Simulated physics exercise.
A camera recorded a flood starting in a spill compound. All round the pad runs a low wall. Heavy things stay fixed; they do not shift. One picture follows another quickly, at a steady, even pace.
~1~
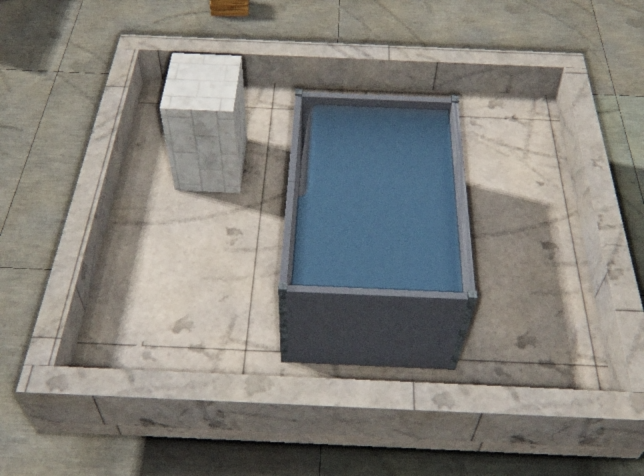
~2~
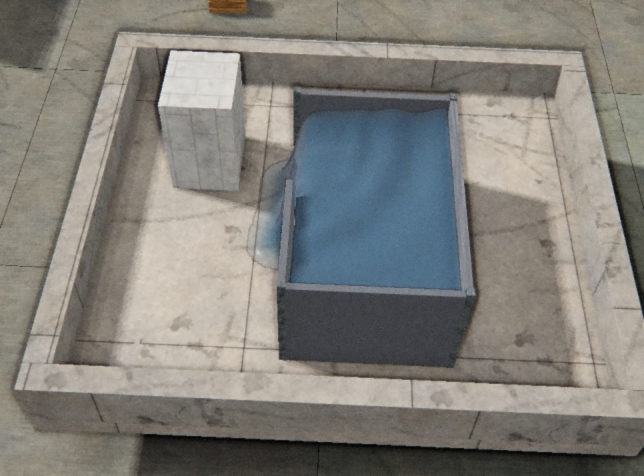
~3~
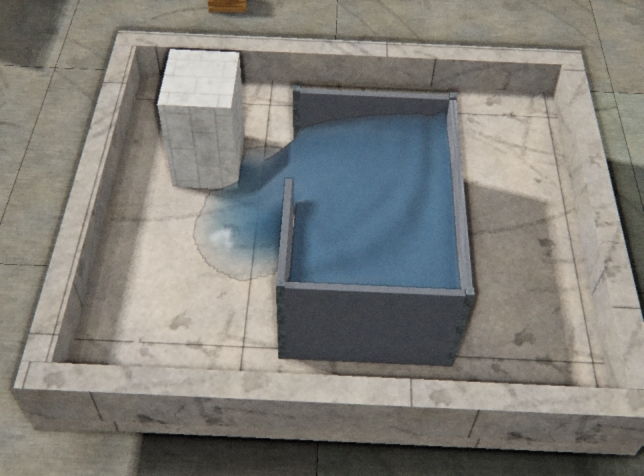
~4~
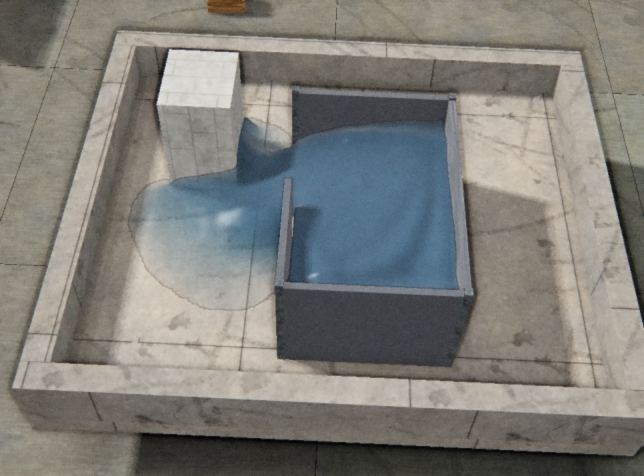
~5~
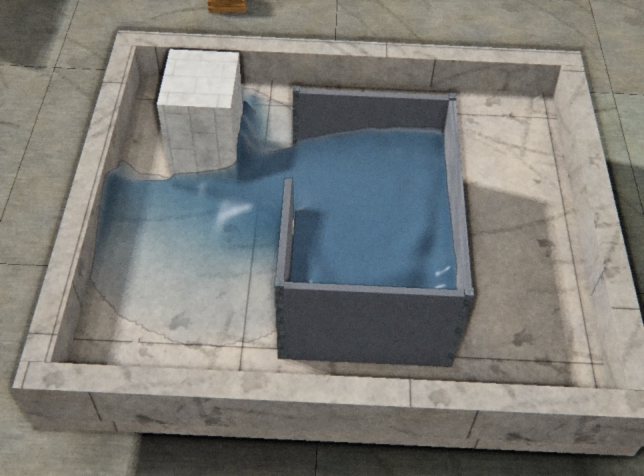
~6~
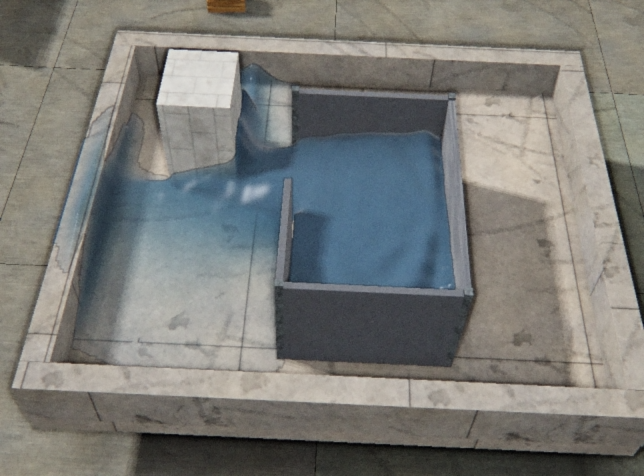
Blue water sits still in a dark rectangular tank inside a low-walled pad, then bursts out through a gap in the tank's left side. It spreads leftward across the pale floor in a widening sheet, washes around the pale block, and reaches the left wall as the tank's level drops.
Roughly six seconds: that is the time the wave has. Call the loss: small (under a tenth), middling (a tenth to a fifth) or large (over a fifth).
Small.
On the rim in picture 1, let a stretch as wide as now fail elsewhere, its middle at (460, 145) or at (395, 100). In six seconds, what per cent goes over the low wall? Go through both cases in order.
First 10 per cent, then 10 per cent.
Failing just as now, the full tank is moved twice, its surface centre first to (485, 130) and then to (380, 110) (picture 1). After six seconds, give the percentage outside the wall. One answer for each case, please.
Near 6 percent, then near 10 percent.
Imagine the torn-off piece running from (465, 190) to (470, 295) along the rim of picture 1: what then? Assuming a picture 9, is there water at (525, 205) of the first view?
At that place: Covered.
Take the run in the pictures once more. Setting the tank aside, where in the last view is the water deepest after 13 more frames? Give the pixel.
About at (63, 385).
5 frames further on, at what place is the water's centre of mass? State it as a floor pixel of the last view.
The centre of mass sits at about (275, 223).
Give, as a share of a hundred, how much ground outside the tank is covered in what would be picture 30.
About 100 %.
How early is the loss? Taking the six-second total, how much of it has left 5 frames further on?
It comes to around 30 per cent.
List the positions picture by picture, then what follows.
The first frame shows the water tank at (376, 192) is whole and still.
In the second frame, the front is at a hidden place, out from the gap at (297, 190).
In the third frame, the front is at (205, 240), out from the gap at (296, 190).
In the fourth frame, water pours out at (296, 194) and has run to (137, 223).
In the fifth frame, the front is at (94, 267), out from the gap at (296, 194).
In the sixth frame, the front is at (76, 335), out from the gap at (295, 194).
A moment on, water covers 40 % of the floor; the low wall has let 0 % over.
Next, water covers 45 % of the floor; the low wall has let 2 % over.
Then, water covers 65 % of the floor; the low wall has let 5 % over.
Later, water covers 80 % of the floor; the low wall has let 5 % over.
In the end, water covers 80 % of the floor; the low wall has let 5 % over.
